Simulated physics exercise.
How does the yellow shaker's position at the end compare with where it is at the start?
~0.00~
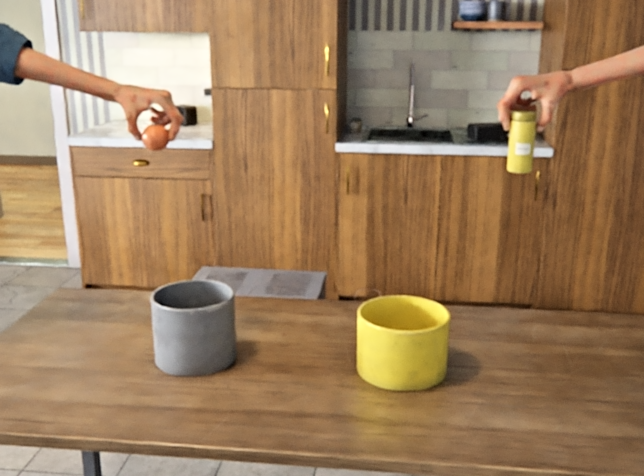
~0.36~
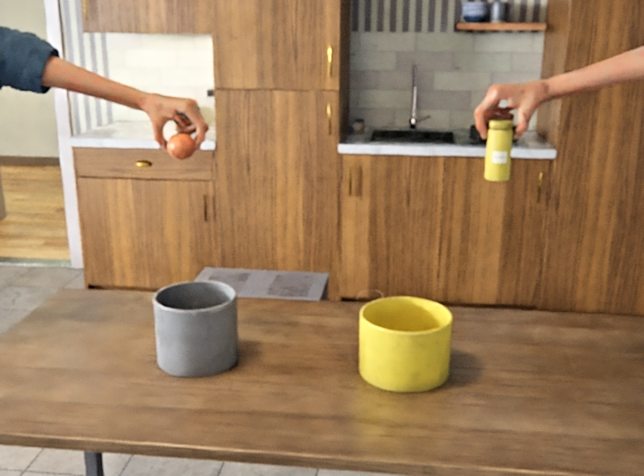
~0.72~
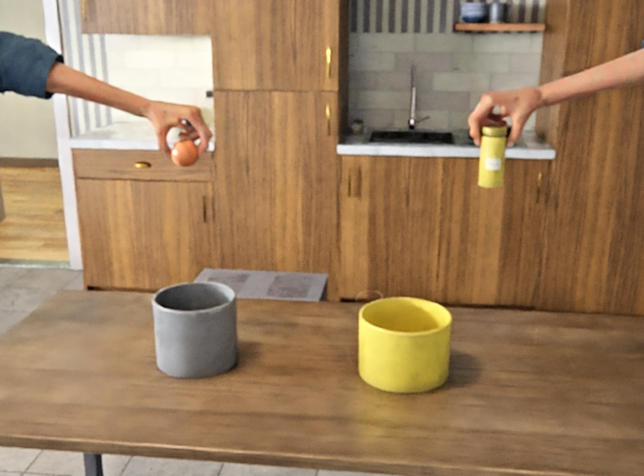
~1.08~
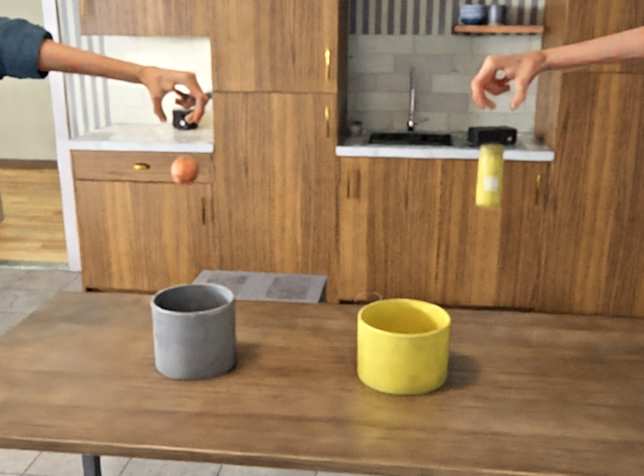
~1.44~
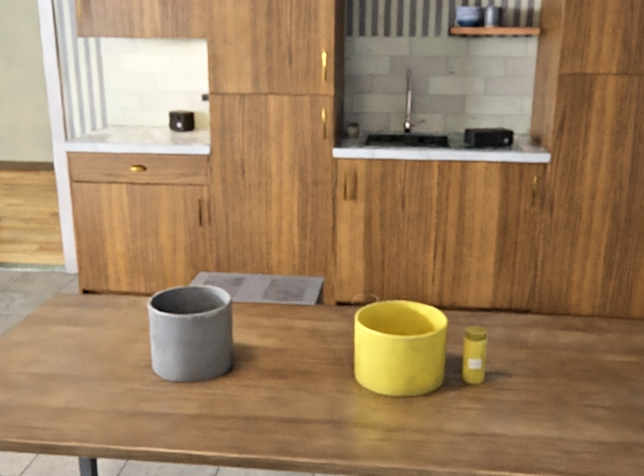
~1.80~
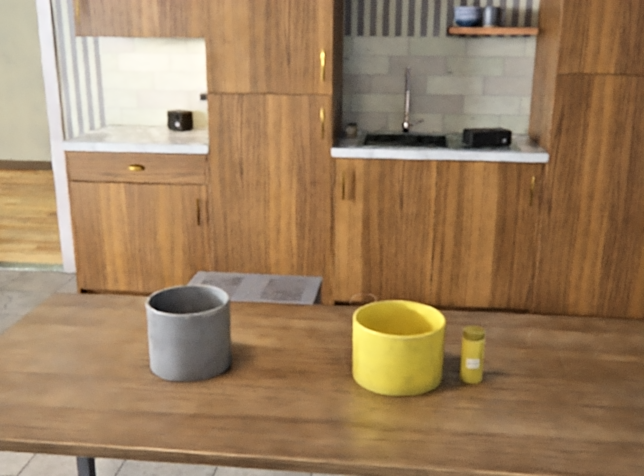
At the start it is held in a hand high above the table, to the right of the yellow container. By the end it stands on the table, lower and a little farther left, just beside the right side of that container.
